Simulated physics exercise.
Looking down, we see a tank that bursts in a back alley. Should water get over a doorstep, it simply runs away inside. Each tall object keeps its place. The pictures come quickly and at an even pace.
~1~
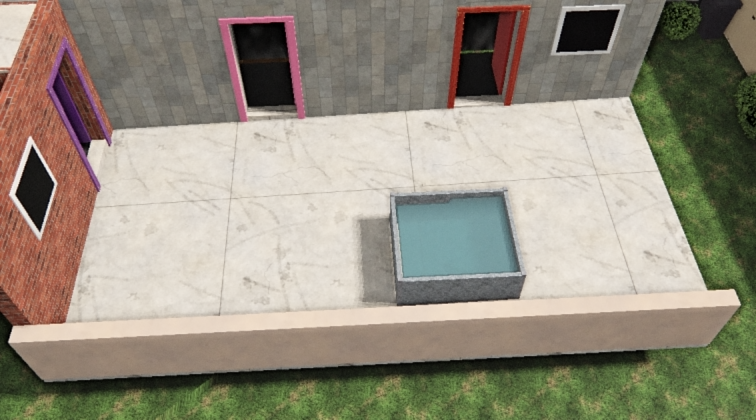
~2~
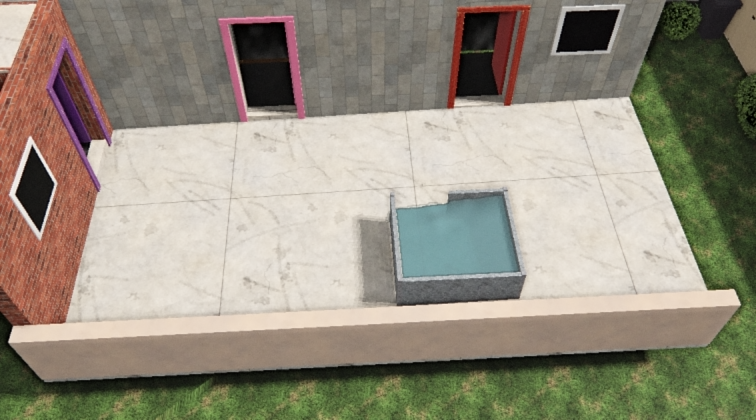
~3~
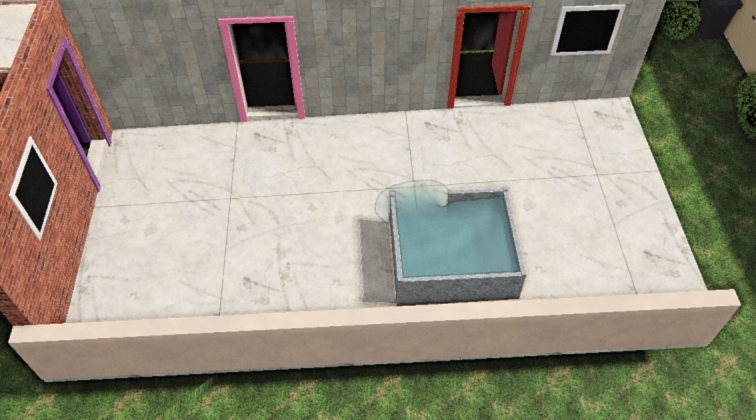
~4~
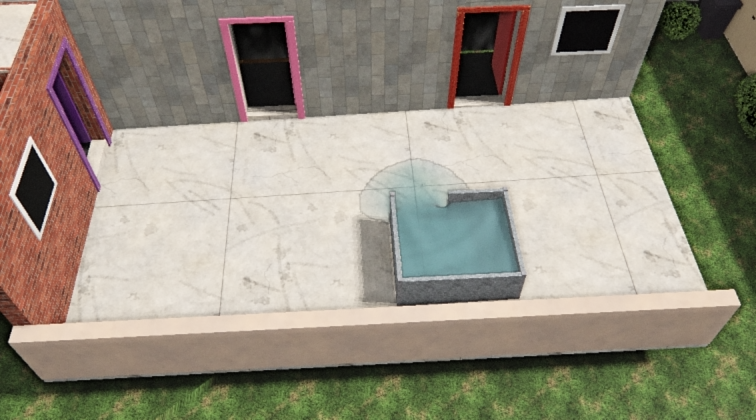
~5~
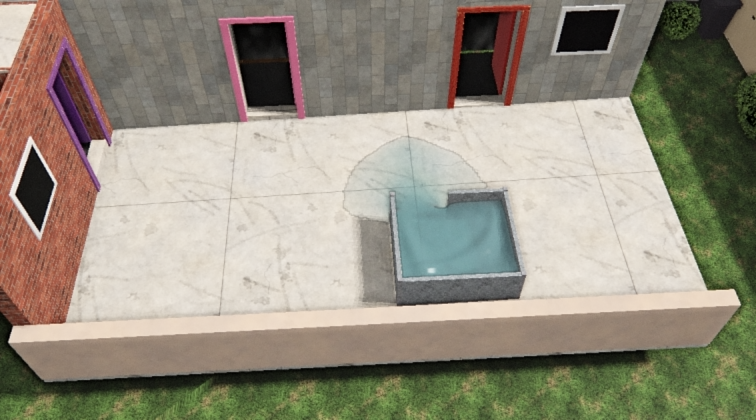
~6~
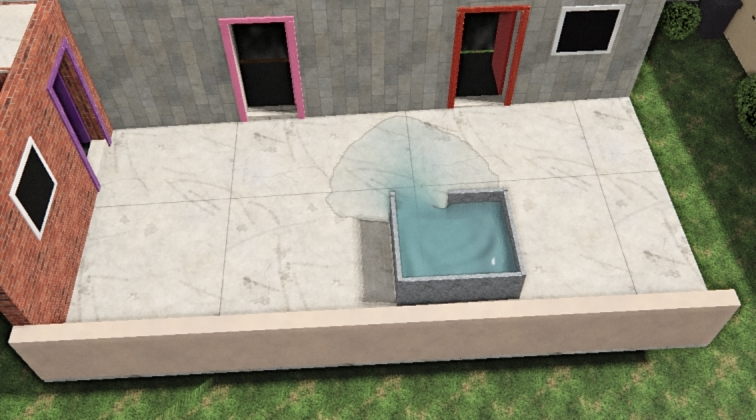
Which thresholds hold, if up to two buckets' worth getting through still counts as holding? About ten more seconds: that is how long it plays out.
The pink door holds; the red door does not hold; the purple door holds.
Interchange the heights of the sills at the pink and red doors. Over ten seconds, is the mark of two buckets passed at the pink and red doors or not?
The pink door overshoots the limit, while the red door falls short of it.
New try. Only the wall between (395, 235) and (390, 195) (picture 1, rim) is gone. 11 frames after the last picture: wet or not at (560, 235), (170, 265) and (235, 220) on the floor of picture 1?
Going through them one by one, I'd say high and dry, then waterlogged, then waterlogged.
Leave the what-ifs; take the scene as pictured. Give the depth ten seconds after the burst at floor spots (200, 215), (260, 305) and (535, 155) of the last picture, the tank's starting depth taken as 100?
I'd say around 4 per cent, then 6 per cent, then 2 per cent.
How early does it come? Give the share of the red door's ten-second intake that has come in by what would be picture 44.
Estimated share: About 100 %.
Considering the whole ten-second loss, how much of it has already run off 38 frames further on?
Near 85 %.
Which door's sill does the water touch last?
That is the purple one.
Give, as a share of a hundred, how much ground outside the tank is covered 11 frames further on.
Some 25 per cent.
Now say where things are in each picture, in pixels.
The open tank at (455, 236) is whole and still, in the first frame.
Water pours out on the open tank's far side and has run to a hidden place, in the second frame.
The front is at (434, 185), out from the gap on the open tank's far side, in the third frame.
The front is at (406, 164), out from the gap on the open tank's far side, in the fourth frame.
Water pours out on the open tank's far side and has run to (400, 141), in the fifth frame.
Water pours out on the open tank's far side and has run to (391, 122), in the sixth frame.
A moment on, water covers 20 % of the floor; the pink door not reached, the red door wet at the sill, nothing in, the purple door not reached.
Next, water covers 25 % of the floor; the pink door wet at the sill, nothing in, the red door under two buckets in, the purple door not reached.
Then, water covers 35 % of the floor; the pink door under two buckets in, the red door over two buckets in, the purple door wet at the sill, nothing in.
Later, water covers 55 % of the floor; the pink door under two buckets in, the red door over two buckets in, the purple door wet at the sill, nothing in.
In the end, water covers 65 % of the floor; the pink door under two buckets in, the red door over two buckets in, the purple door wet at the sill, nothing in.
